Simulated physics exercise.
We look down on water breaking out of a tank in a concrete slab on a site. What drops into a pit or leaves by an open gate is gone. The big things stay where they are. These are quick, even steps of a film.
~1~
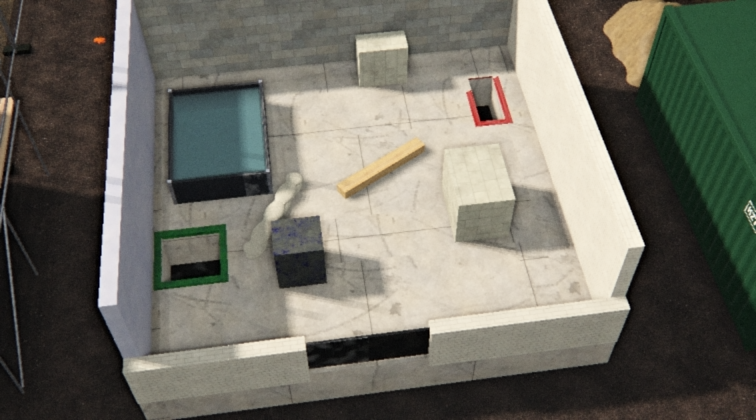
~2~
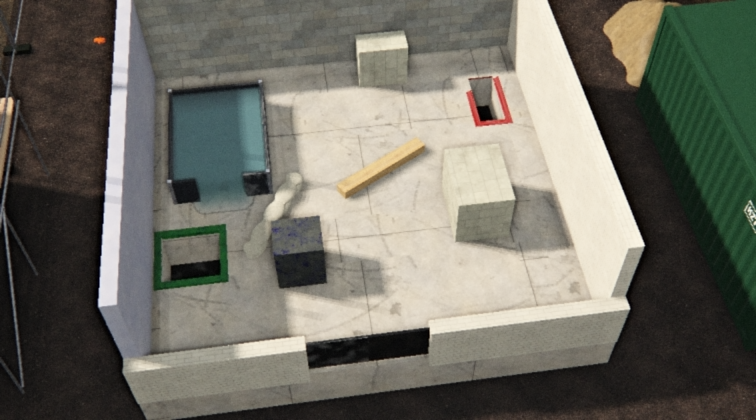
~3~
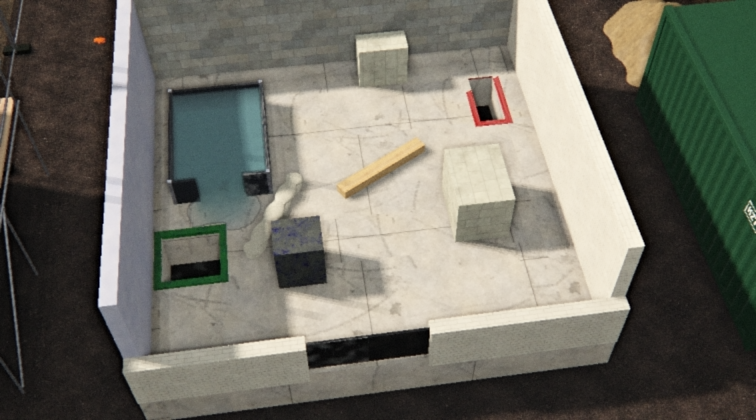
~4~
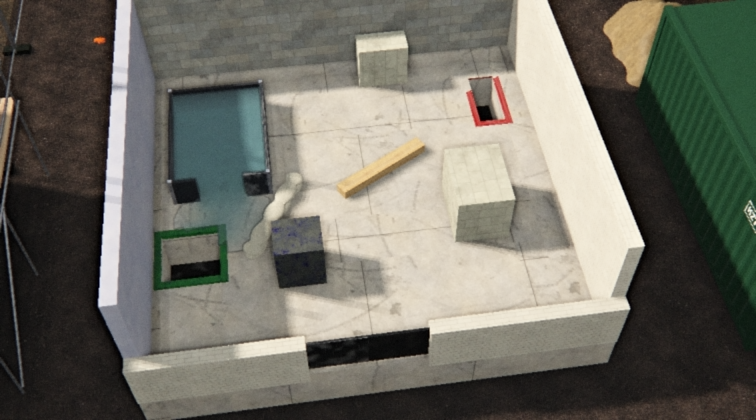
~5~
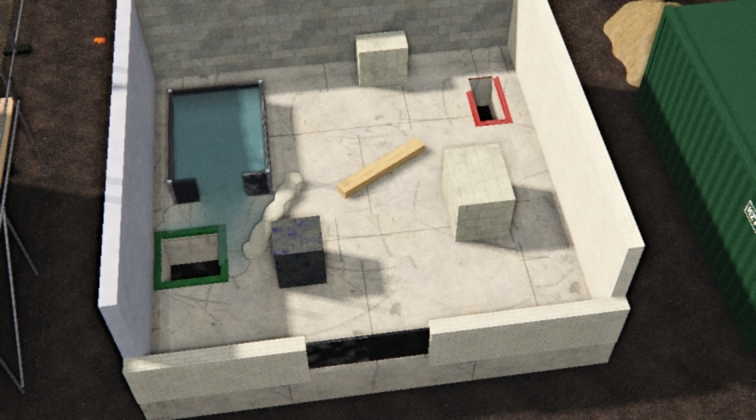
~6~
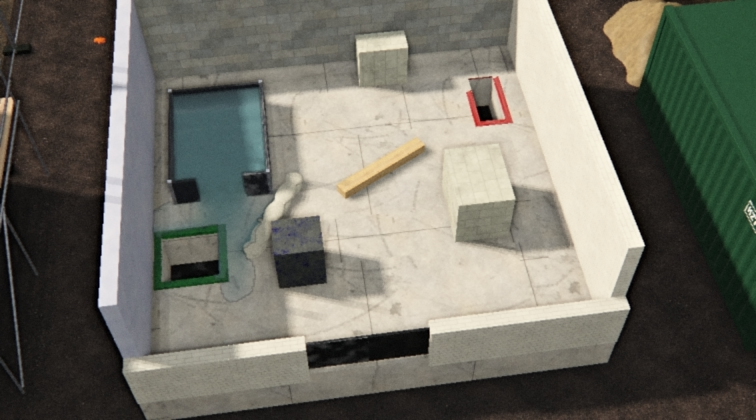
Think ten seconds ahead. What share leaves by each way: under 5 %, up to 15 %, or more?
In the end: The gate takes under 5 %; the red pit takes under 5 %; the green pit takes over 15 %.
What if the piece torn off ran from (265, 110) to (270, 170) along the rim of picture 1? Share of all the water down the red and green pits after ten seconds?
Parts in a hundred: Red 40, green 0.
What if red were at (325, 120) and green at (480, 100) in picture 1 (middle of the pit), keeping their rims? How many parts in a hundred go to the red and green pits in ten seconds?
In per cent: Red 0, green 0.
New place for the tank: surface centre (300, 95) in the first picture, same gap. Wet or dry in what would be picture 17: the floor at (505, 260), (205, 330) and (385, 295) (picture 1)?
One after the other: Dry, clear, flooded.
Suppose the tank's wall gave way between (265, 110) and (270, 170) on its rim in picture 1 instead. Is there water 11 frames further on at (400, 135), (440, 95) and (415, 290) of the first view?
As listed: Wet, awash, not flooded.
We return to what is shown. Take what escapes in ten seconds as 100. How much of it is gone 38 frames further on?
Some 85 per cent.
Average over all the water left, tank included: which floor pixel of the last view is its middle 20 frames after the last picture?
Near (231, 198).
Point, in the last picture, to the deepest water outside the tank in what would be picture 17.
Close to (248, 246).
A moment on, water covers 10 % of the floor; the gate 0 %, the red pit 0 %, the green pit 7 %.
Next, water covers 15 % of the floor; the gate 0 %, the red pit 0 %, the green pit 15 %.
Then, water covers 20 % of the floor; the gate 0 %, the red pit 0 %, the green pit 24 %.
Later, water covers 35 % of the floor; the gate 0 %, the red pit 0 %, the green pit 35 %.
In the end, water covers 45 % of the floor; the gate 0 %, the red pit 0 %, the green pit 42 %.
